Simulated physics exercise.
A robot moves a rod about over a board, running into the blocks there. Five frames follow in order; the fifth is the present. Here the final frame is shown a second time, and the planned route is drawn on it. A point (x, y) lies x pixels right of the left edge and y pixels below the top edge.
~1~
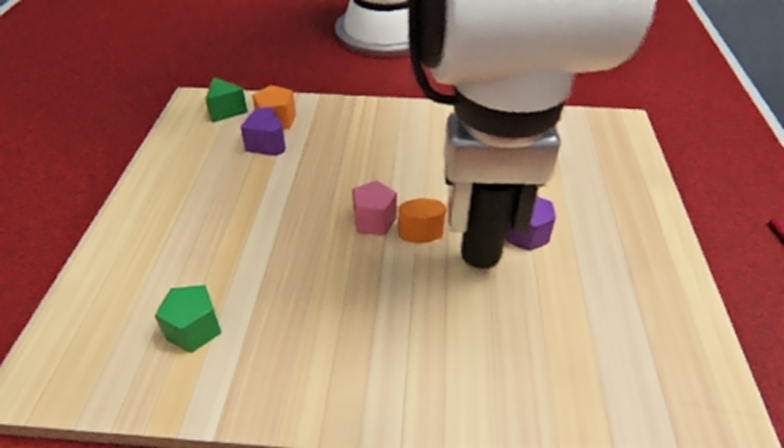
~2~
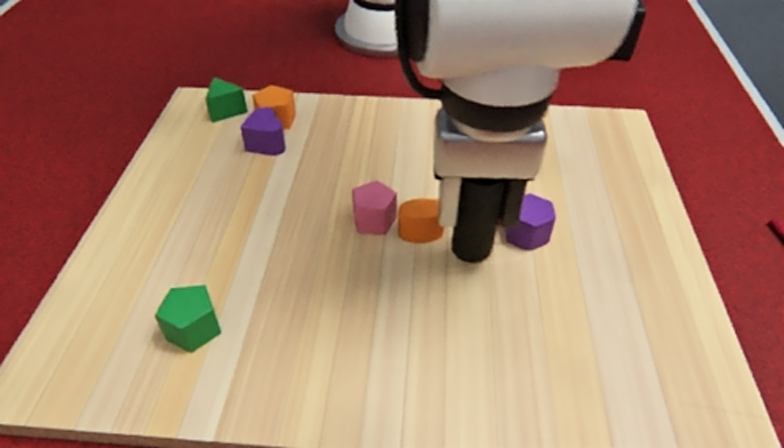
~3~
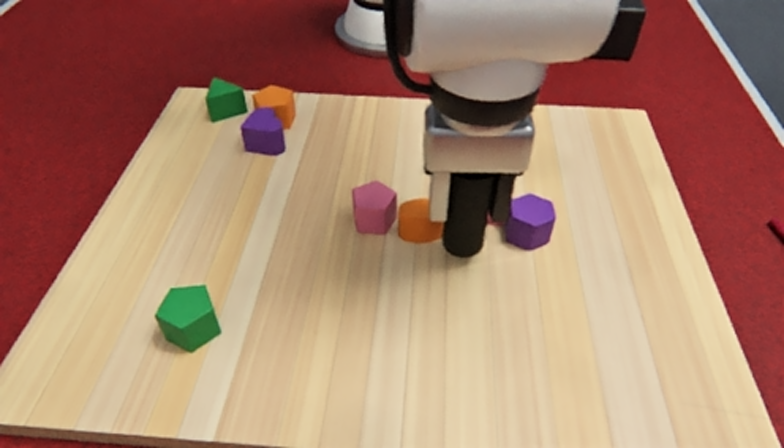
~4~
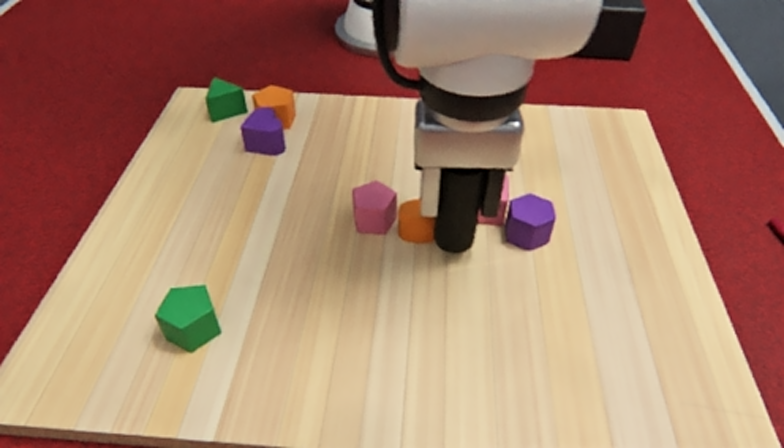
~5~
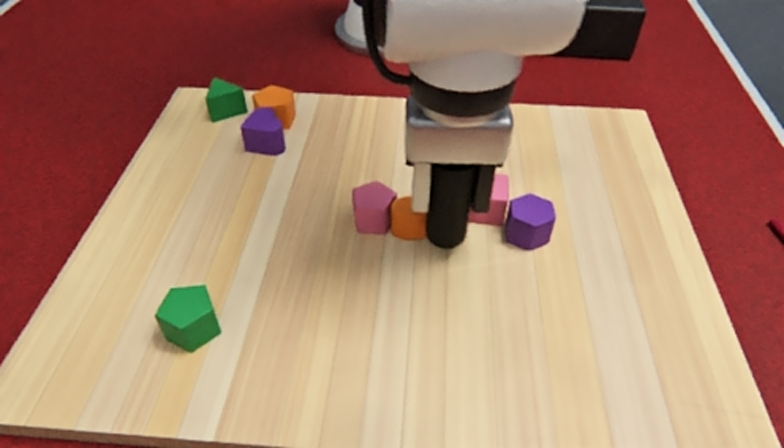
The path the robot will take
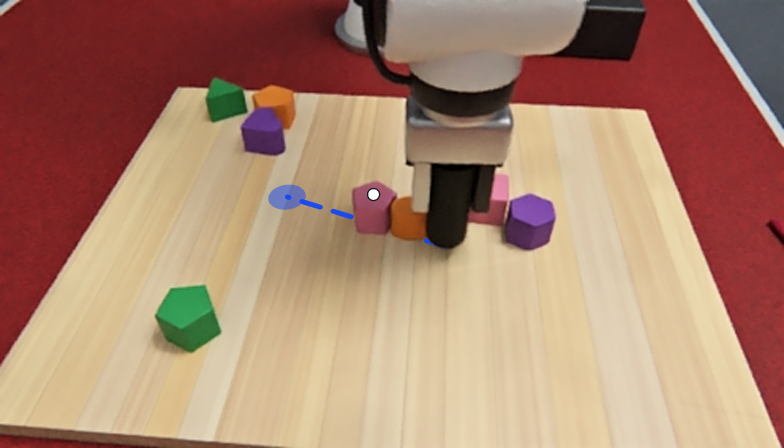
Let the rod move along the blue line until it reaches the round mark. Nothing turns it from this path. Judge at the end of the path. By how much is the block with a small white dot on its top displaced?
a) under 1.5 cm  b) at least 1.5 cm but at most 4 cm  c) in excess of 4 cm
c - in excess of 4 cm.
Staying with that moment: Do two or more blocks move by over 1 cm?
I'd say yes.
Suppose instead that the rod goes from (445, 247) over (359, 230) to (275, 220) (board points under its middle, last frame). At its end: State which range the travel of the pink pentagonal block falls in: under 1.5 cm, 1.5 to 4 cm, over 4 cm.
It slides well over 4 cm.
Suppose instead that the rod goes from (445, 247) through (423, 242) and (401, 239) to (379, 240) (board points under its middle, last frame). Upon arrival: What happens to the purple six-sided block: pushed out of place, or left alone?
It holds its position.
The line goes from (445, 247) directly to (287, 197); the dot is on the pink pentagonal block.
What follows on the original path. One third of the way, rod (389, 218); pink pentagonal block (322, 182), turned 10° clockwise; orange oval (358, 190), turned 20° anticlockwise.
Two thirds of the way, rod (336, 201); pink pentagonal block (270, 171); orange oval (306, 175), turned 30° anticlockwise.
At the end, rod (285, 186); pink pentagonal block (217, 164); orange oval (254, 162), turned 40° anticlockwise; pink square unmoved.
